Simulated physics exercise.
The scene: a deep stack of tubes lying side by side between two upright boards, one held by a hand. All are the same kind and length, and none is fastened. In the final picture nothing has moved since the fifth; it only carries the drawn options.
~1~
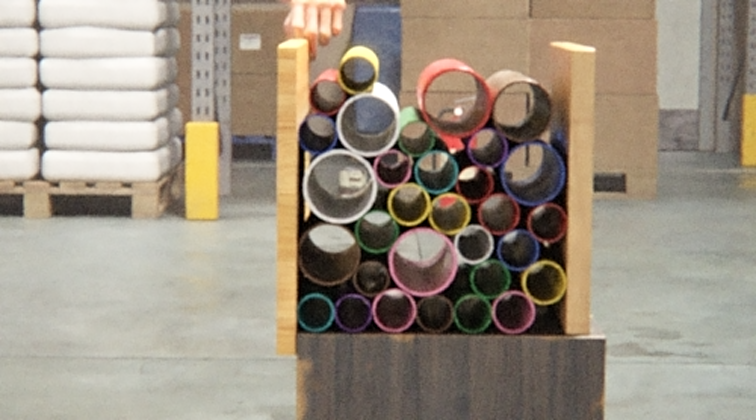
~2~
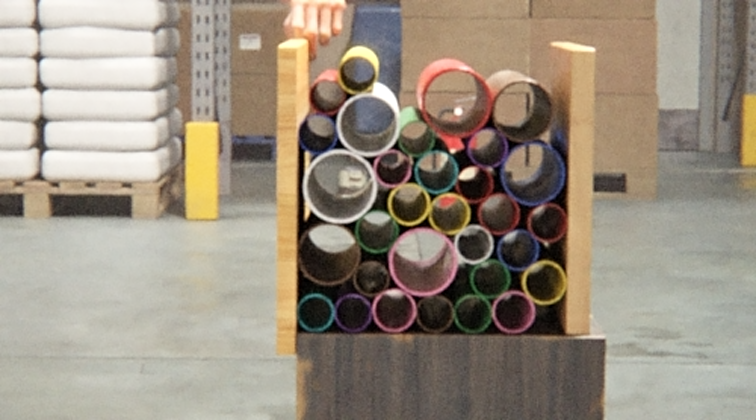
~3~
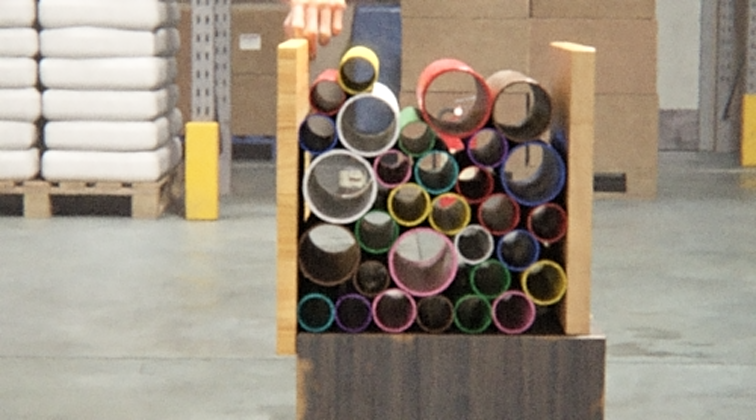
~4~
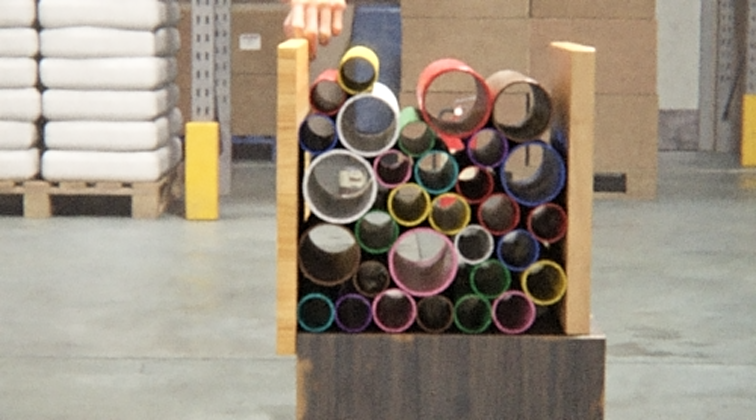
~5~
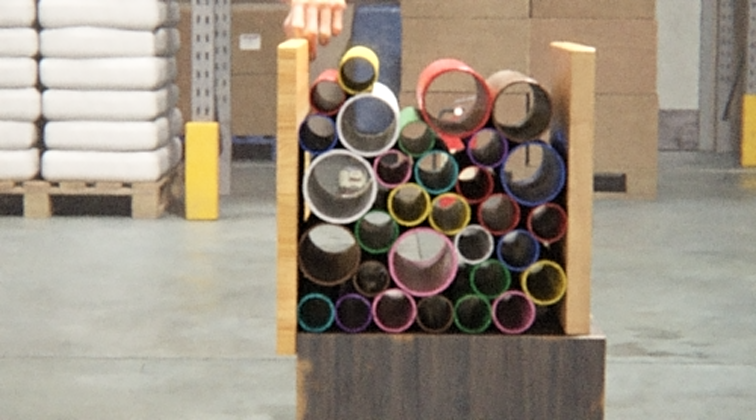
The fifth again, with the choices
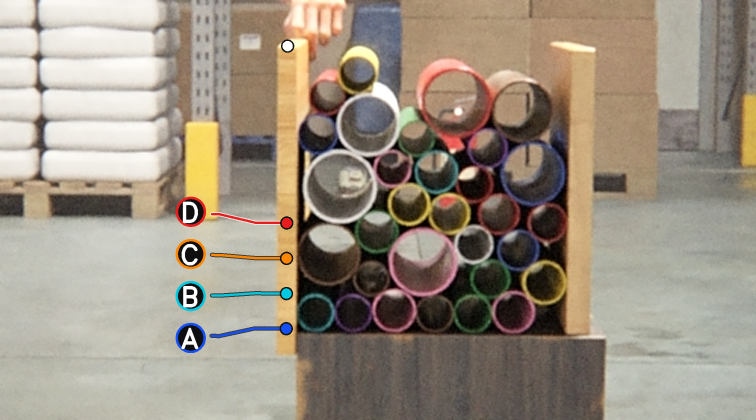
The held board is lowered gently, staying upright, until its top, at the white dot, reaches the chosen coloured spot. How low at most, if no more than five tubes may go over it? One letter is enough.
No lower than D.
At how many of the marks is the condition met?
The number is one.
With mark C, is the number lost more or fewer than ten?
Fewer than ten.
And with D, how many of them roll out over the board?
The count is three.
On the marked copy, A at (286, 328); B at (286, 293); C at (286, 258); D at (287, 223); the white dot at (287, 46).
Following D. Soon after the start, top of the board (298, 124).
Later, top of the board (297, 212).
In the end, top of the board (297, 222), three out over the board.
As for the rest, A more than five out over the board; B more than five out over the board; C more than five out over the board.
